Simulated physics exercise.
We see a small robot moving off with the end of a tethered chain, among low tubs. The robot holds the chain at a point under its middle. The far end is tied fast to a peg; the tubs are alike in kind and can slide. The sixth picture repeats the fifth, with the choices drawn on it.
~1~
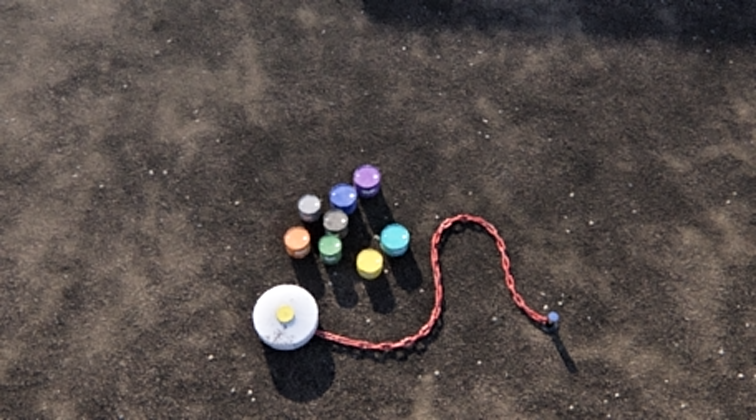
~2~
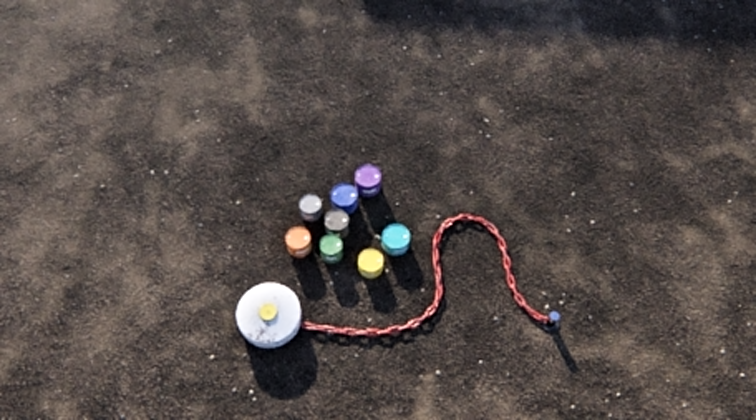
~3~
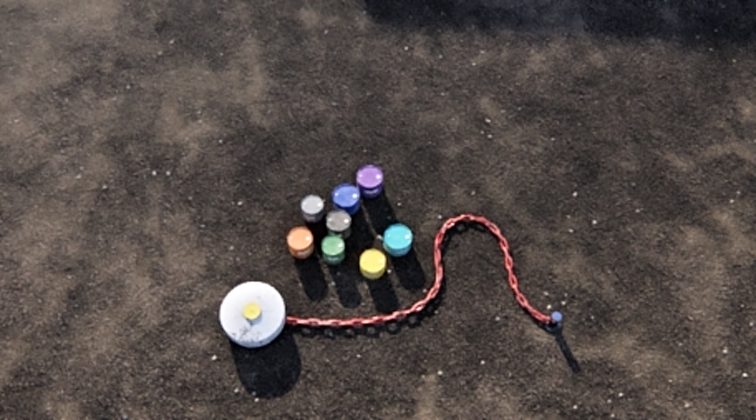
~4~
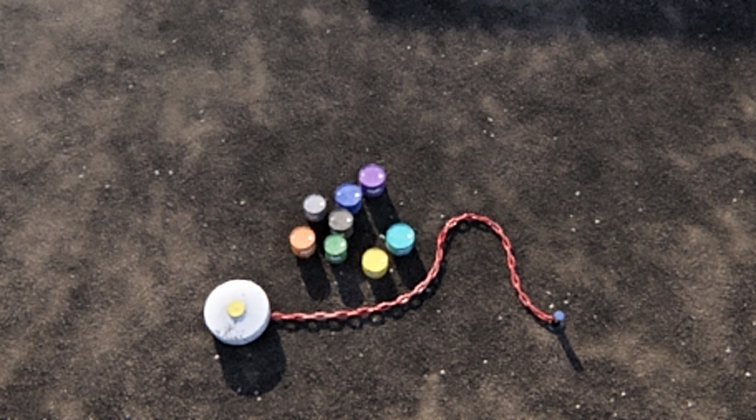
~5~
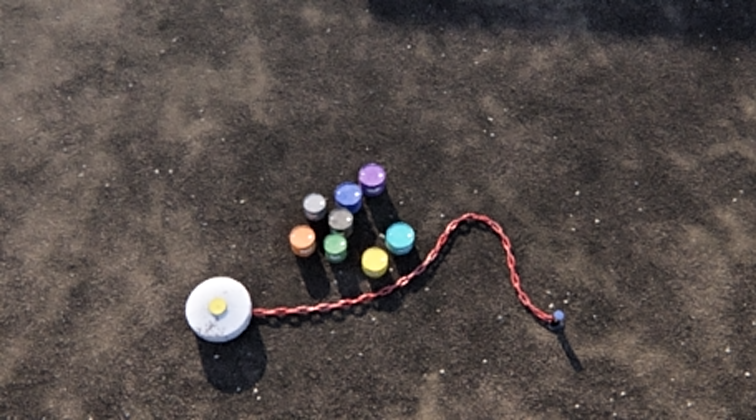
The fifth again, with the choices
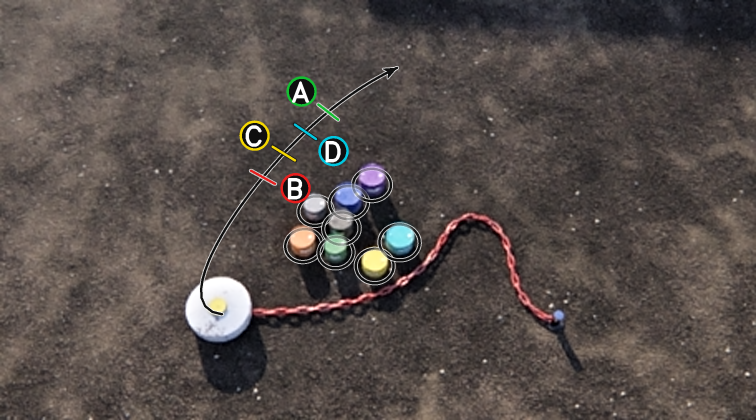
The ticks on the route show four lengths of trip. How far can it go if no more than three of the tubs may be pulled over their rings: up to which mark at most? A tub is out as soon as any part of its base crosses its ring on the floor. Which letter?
No farther than A.
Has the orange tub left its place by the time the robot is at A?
Yes.
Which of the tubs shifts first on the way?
Orange.
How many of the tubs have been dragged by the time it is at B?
The count is none.
On the marked copy, A at (328, 112); B at (263, 177); C at (284, 154); D at (306, 132); the route from (222, 314) via (273, 166) to (397, 68).
Taking A. A third of the way, robot (220, 230).
Two thirds of the way, robot (276, 156).
When it is over, robot (328, 106); orange tub (314, 234); one over the rings.
As for the rest, B is within the limit but short; C is within the limit but short; D is within the limit but short.
